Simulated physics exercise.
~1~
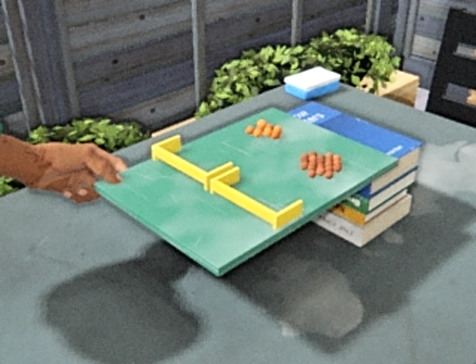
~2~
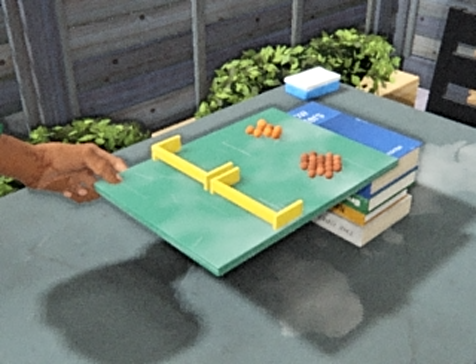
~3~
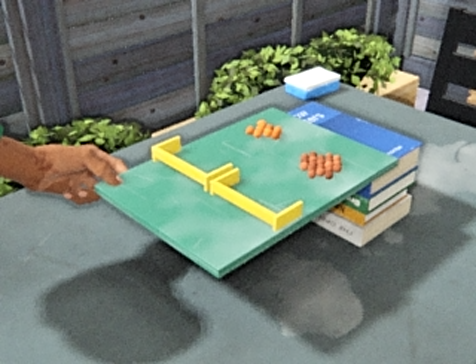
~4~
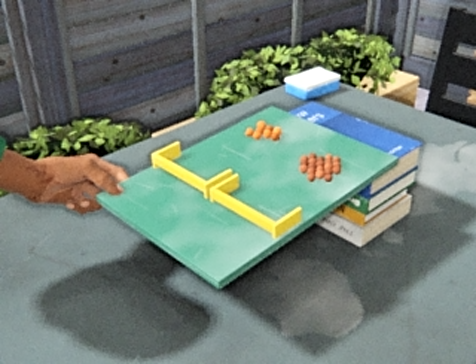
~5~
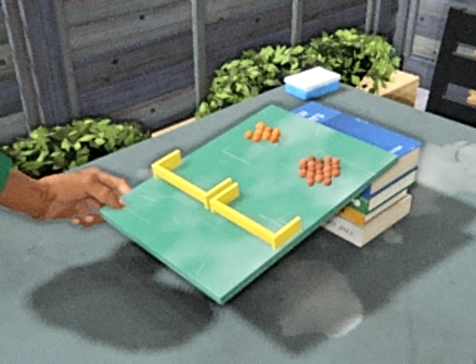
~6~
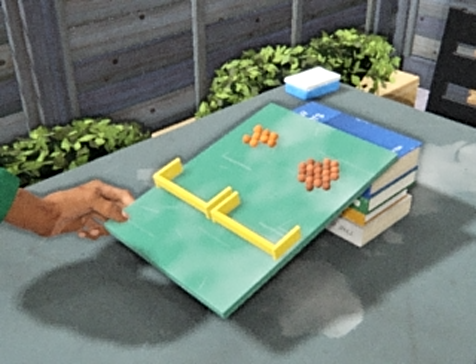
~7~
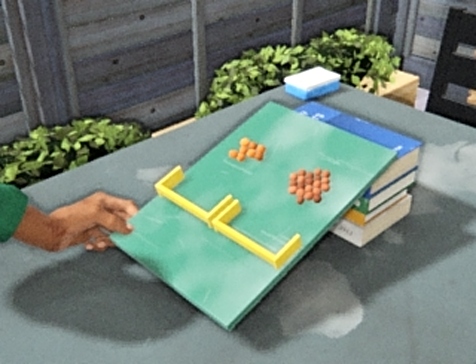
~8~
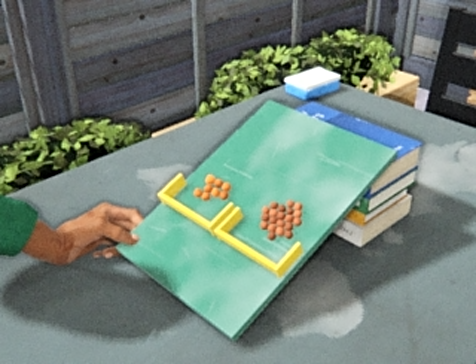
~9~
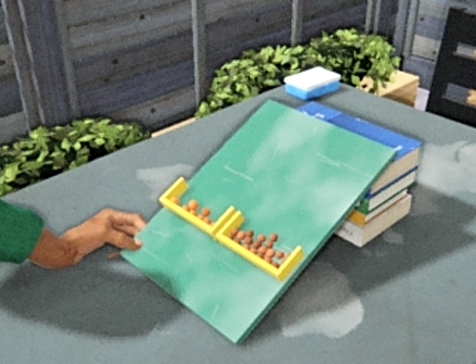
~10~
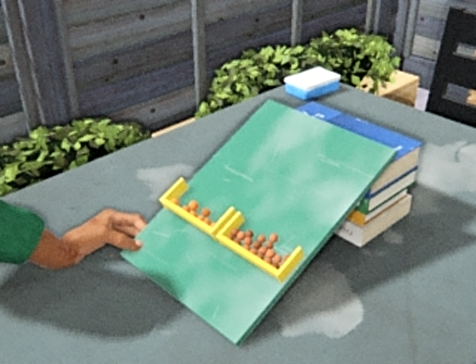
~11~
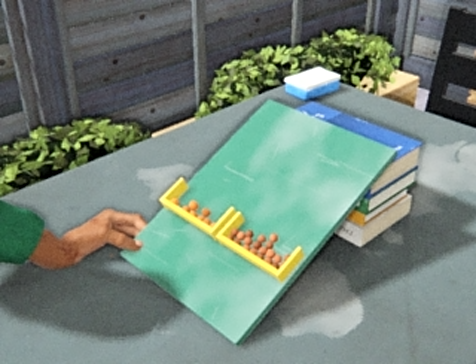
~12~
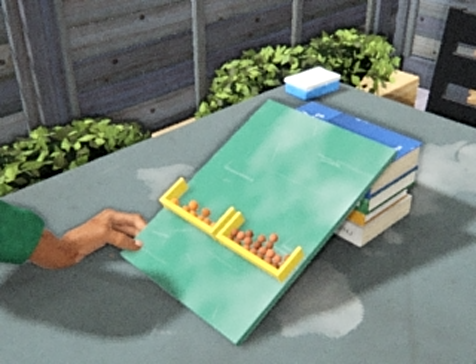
A hand slowly lowered the left end of a green board propped on a stack of books, making it steeper, until two groups of small orange-brown pieces slid down and came to rest against the yellow barriers, with the hand still beside the board.
